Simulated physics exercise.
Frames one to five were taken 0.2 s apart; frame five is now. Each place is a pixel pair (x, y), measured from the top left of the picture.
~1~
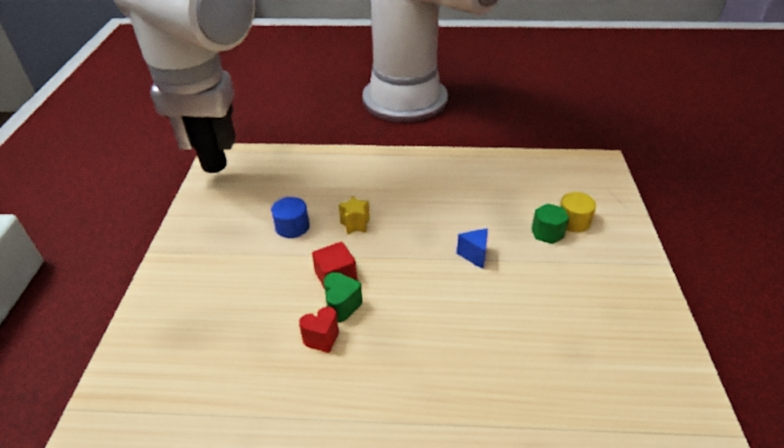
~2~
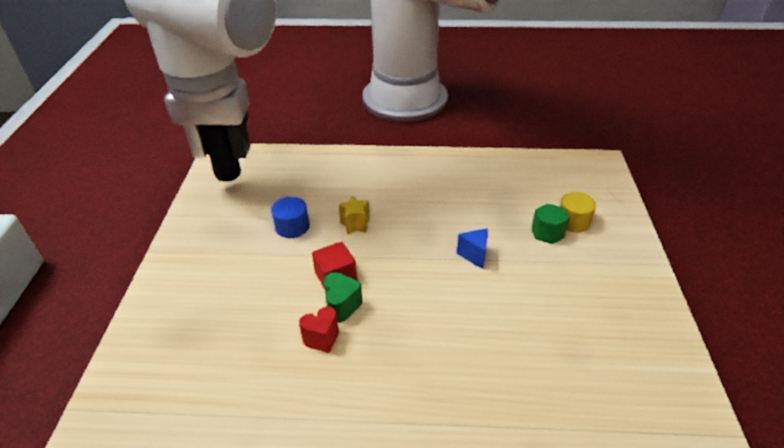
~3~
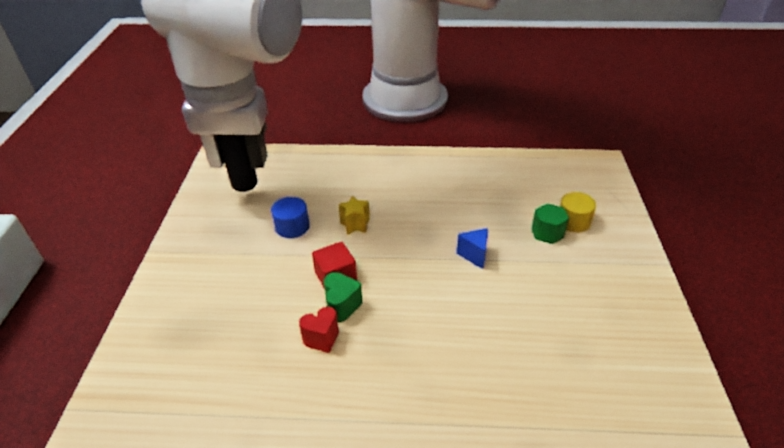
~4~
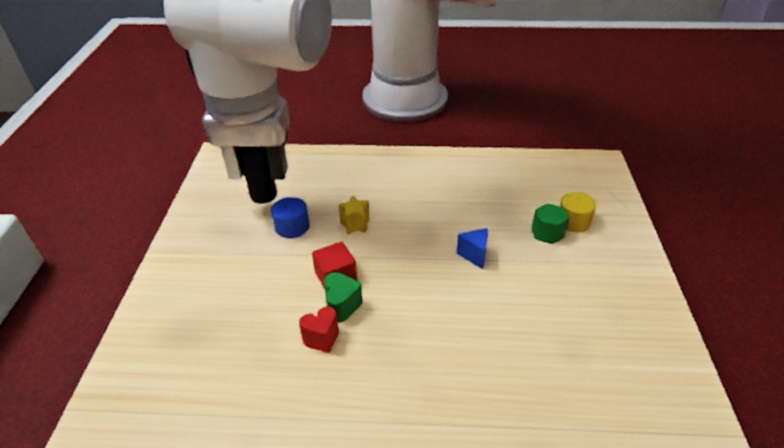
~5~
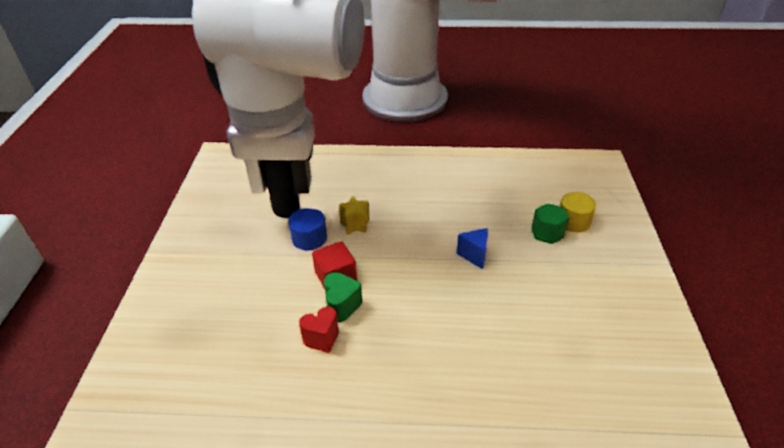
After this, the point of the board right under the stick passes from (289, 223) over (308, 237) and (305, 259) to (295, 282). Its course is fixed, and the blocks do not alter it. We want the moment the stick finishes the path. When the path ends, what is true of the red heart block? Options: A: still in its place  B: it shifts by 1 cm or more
Correct choice: A.
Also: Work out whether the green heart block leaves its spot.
From what I can tell, it won't keep its place.
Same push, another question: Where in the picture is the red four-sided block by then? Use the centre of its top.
It sits at (344, 268).
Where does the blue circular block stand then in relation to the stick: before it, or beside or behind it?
It slips out to the side or back.
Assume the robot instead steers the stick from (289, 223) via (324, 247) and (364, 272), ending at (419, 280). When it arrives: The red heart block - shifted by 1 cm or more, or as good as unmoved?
From what I can tell, it won't keep its place.
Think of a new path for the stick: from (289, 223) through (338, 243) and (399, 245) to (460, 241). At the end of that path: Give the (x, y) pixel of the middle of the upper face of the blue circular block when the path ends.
My best guess is (381, 251).
What follows on the original path. One third of the way, stick (306, 225); blue circular block (328, 234); red four-sided block (336, 258).
Two thirds of the way, stick (302, 246); blue circular block (337, 239); red four-sided block (344, 268), turned 40° clockwise; green heart block (341, 294), turned 15° anticlockwise.
At the end, stick (293, 268); blue circular block (337, 239); red heart block not moved; red four-sided block (344, 268), turned 40° clockwise; green heart block (341, 294), turned 15° anticlockwise.
